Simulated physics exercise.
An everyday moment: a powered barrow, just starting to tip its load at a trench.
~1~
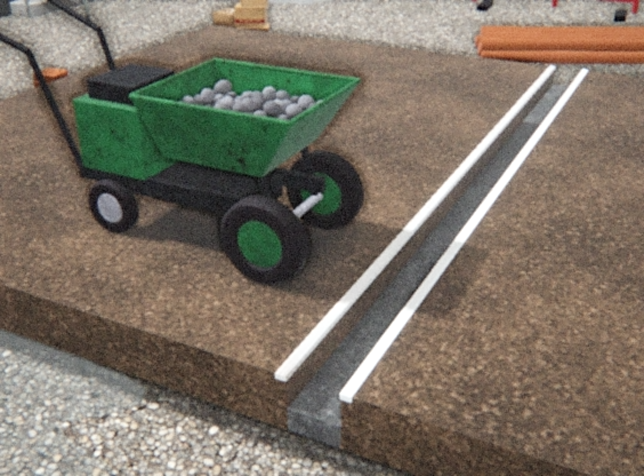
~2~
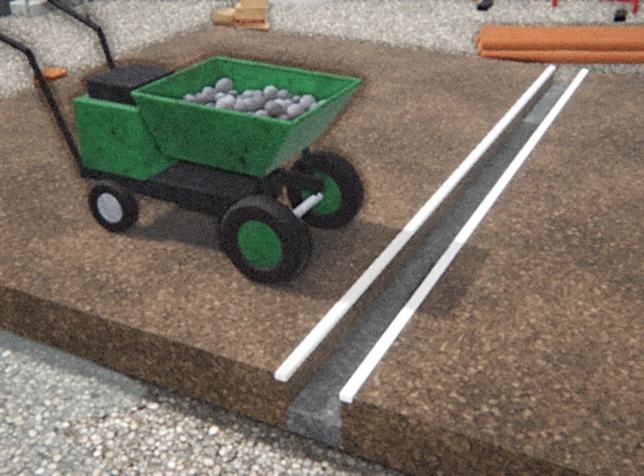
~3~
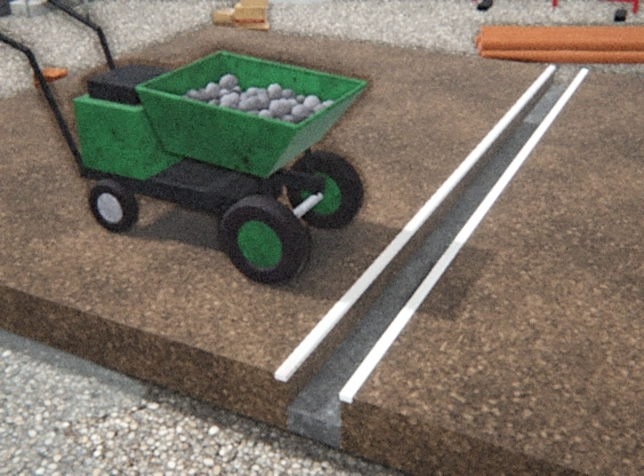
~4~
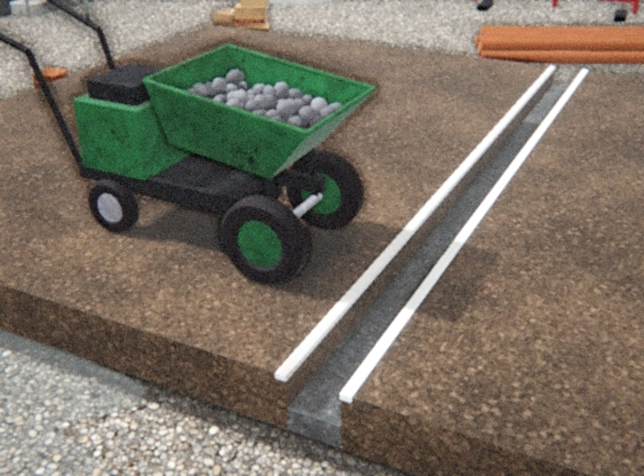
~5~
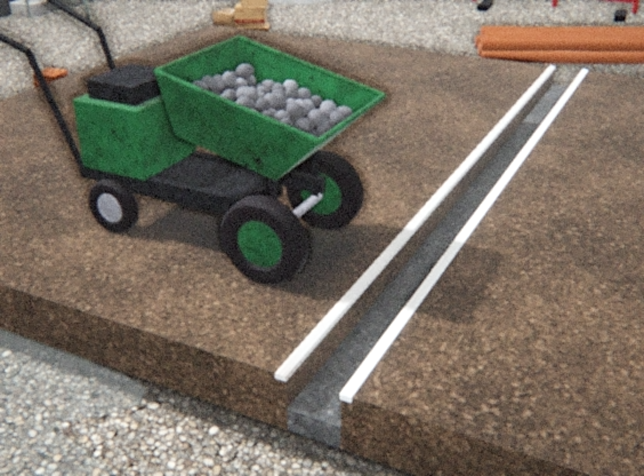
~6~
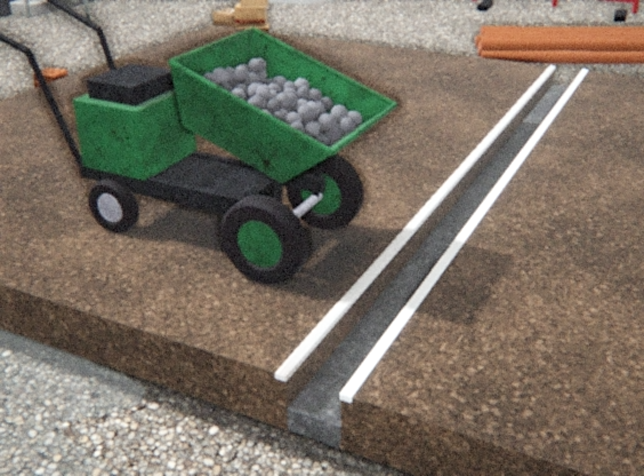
The clip opens on a green powered barrow with black handles, its skip level and loaded with round grey cobbles, standing left of a narrow trench edged by two white strips. The skip tips slowly forward to the right, its back rising and its lip reaching outward, while the wheels stay still.
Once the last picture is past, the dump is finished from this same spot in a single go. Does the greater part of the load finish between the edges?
No.
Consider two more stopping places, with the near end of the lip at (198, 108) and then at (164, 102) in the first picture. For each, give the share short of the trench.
In order, 40 % followed by 50 %.
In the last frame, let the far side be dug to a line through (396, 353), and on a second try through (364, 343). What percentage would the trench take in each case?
50 % then 0 %, roughly.
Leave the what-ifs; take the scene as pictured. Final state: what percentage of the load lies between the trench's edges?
It comes to around 10 percent.
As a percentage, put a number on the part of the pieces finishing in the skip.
It ends up near 30 per cent.
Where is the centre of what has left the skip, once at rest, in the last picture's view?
Somewhere around (456, 283) in the last picture.
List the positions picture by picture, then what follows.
Lip of the skip (290, 124), level; top of the load (257, 106), round cobbles; first edge of the trench (319, 330); far edge (380, 348), the trench under half as wide as the skip, and about half as deep as wide, in the first frame.
Lip of the skip (292, 125), level; top of the load (258, 105), in the second frame.
Lip of the skip (298, 128), tipped barely; top of the load (245, 105), in the third frame.
Lip of the skip (307, 134), tipped a little; top of the load (251, 102), in the fourth frame.
Lip of the skip (319, 142), tipped a little; top of the load (240, 91), in the fifth frame.
Lip of the skip (332, 153), tipped clearly; top of the load (241, 91); first edge of the trench (319, 330); far edge (380, 348), in the sixth frame.
Just after the last frame, skip tipped steeply; every one in the skip.
A moment on, skip tipped right over; the larger part in the skip; just a few in or heaped over the trench; roughly a quarter beyond it.
Further on, skip tipped right over; roughly a third in the skip; about a tenth in or heaped over the trench; roughly half beyond it.
When it is over, skip tipped right over; roughly a third in the skip; about a tenth in or heaped over the trench; roughly half beyond it.
